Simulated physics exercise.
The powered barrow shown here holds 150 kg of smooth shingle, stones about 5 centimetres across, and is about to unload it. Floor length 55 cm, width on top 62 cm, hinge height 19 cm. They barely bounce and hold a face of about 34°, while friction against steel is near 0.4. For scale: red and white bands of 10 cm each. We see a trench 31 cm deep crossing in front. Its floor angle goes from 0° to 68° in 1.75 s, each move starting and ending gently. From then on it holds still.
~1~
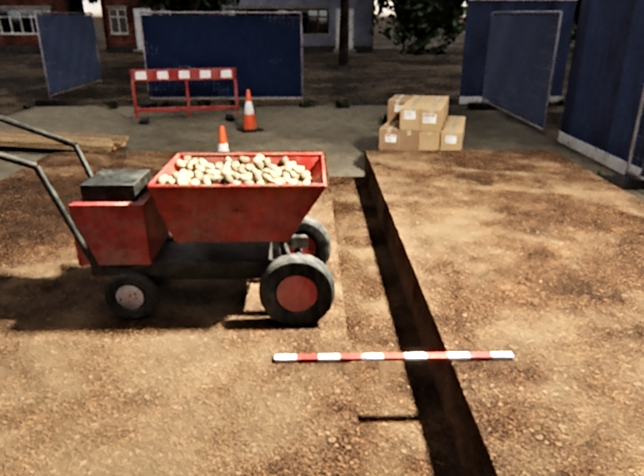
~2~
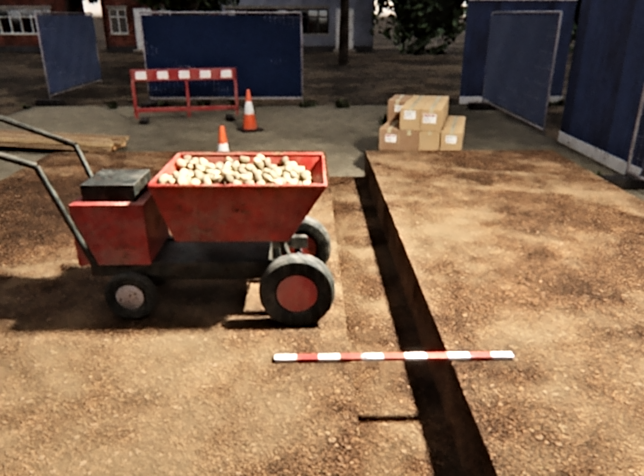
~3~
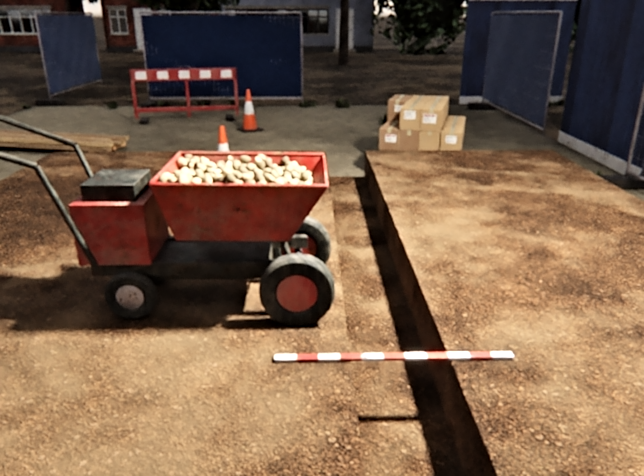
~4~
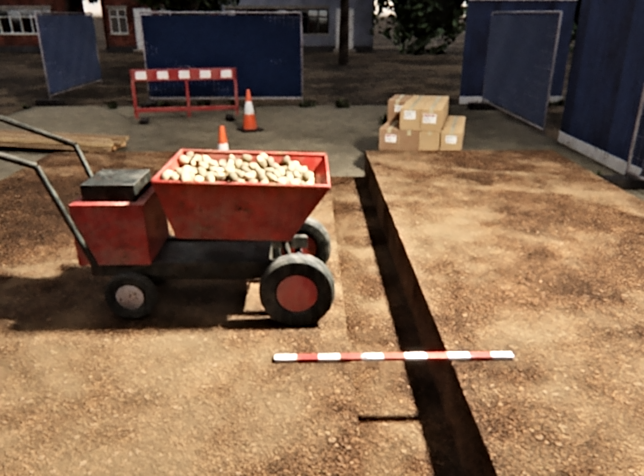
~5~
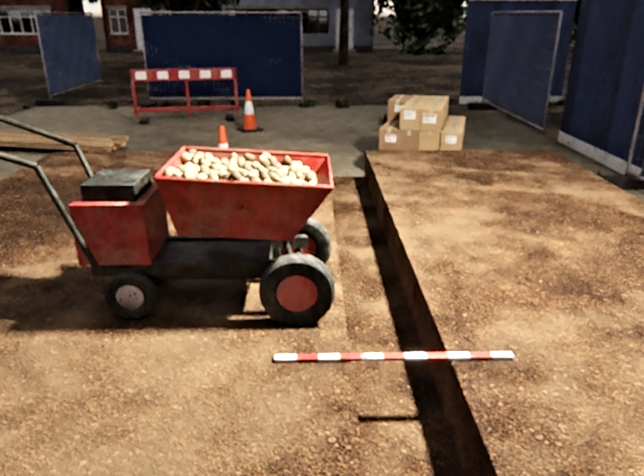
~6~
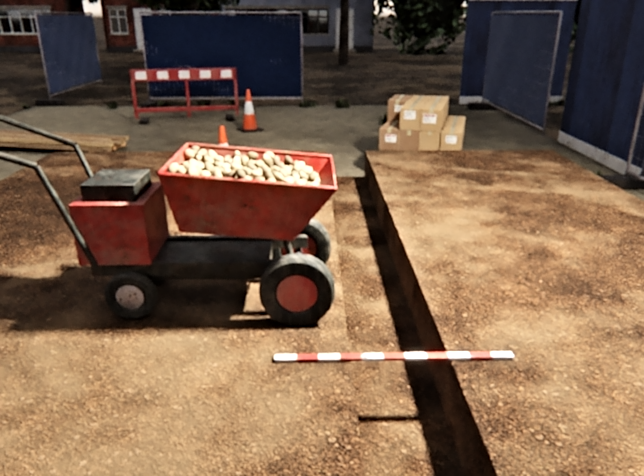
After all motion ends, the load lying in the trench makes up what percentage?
It makes up about 49 per cent.
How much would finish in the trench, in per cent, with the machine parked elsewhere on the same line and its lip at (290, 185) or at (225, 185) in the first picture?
I'd expect some 90 per cent, then some 90.
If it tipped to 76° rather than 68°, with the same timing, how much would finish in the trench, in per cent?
In that case some 45 per cent.
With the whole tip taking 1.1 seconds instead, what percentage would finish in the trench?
It would be near 45 per cent.
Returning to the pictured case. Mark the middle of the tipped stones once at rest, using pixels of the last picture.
At about pixel (428, 293) in the last view.
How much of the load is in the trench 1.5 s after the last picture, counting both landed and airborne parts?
Some 15 per cent.
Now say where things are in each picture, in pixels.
In the first picture, the tray is at 0°, its lip at (325, 186); the top of the load is at (243, 165).
In the second picture, the tray is at 0°, its lip at (326, 186); the top of the load is at (243, 165).
In the third picture, the tray is at 1°, its lip at (327, 186); the top of the load is at (234, 164).
In the fourth picture, the tray is at 2°, its lip at (329, 187); the top of the load is at (227, 162).
The fifth picture shows lip at (332, 188), floor tilted 3°, highest stones at (222, 160).
In the sixth picture, the tray is at 5°, its lip at (336, 189); the top of the load is at (217, 156).
Then, 1.0 s after the last picture the floor is at 57°, 98 % in the tray, 2 % in the trench; the foremost stones are at (413, 231).
Then, 1.5 s after the last picture the floor is at 68°, 50 % in the tray, 13 % in the trench, 37 % past the trench; the foremost stones are at (528, 302).
Then, 1.9 s after the last picture the floor is at 68°, 29 % in the tray, 20 % in the trench, 52 % past the trench; the foremost stones are at (582, 300).
Then, 3.9 s after the last picture the floor is at 68°, 1 % in the tray, 49 % in the trench, 50 % past the trench; the foremost stones are at (610, 305).
